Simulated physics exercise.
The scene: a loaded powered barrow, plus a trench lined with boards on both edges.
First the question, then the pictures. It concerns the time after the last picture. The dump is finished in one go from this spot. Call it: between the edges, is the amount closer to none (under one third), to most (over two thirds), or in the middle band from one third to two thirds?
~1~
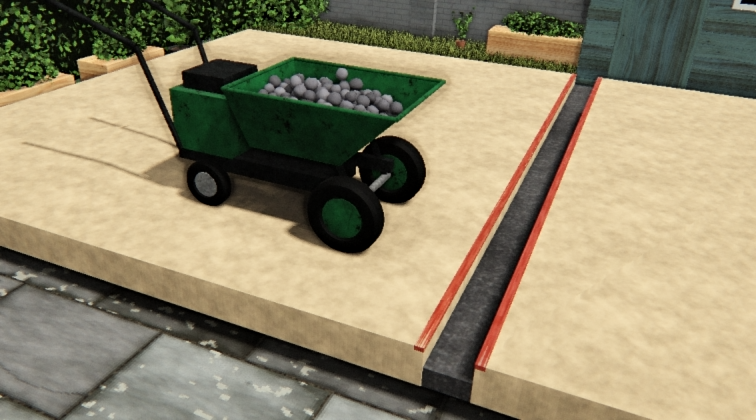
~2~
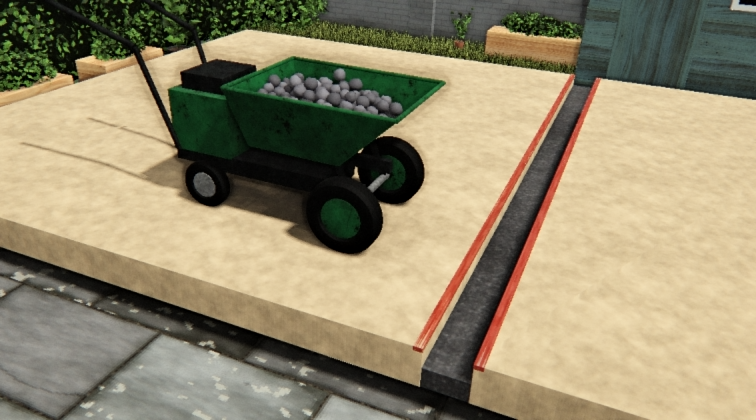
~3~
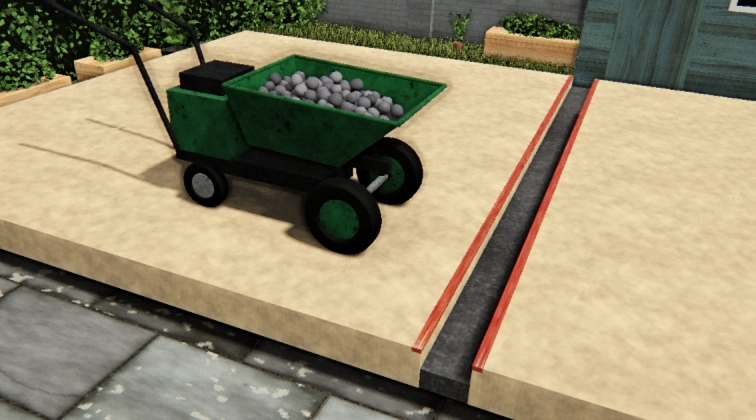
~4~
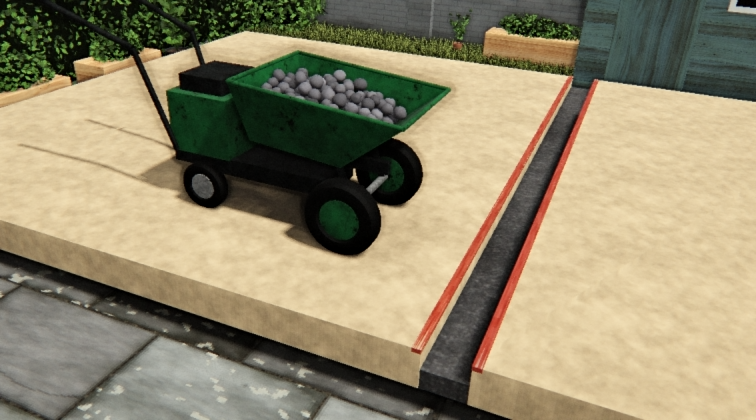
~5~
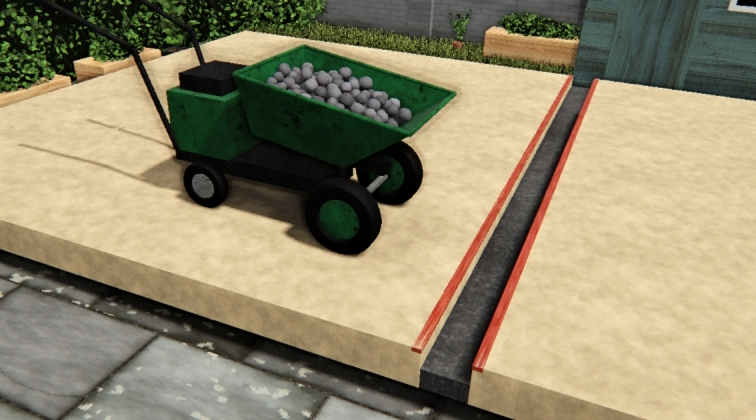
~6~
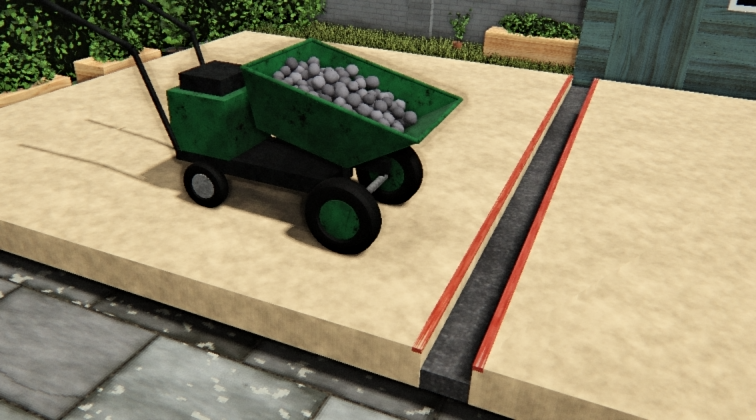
In the middle band.
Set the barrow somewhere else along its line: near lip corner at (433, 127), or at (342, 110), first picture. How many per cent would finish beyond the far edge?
80 % and 10 %.
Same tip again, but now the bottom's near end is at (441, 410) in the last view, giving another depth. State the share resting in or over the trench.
It works out to some 80 percent.
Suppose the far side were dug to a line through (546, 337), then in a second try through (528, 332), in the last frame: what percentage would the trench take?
The first try comes out at 90 percent and the second at 80 percent.
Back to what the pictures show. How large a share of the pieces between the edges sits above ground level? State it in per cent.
Roughly 40 percent.
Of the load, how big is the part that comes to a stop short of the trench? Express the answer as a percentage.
Close to 0 in a hundred.
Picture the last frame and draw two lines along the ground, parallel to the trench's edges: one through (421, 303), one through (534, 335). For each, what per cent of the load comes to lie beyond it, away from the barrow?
In order: 90 percent, then 20 percent.
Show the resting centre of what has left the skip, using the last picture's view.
Around (511, 255).
Shortly afterwards, skip tipped well over; the whole lot in the skip.
Next, skip tipped steeply; the bulk in the skip; a little in or heaped over the trench; only a few beyond it; only a few falling.
Some moments later, skip tipped right over; a little in the skip; only a few short of the trench; near half in or heaped over the trench; near a third beyond it.
In the end, skip tipped right over; a little in the skip; only a few short of the trench; near half in or heaped over the trench; near a third beyond it.
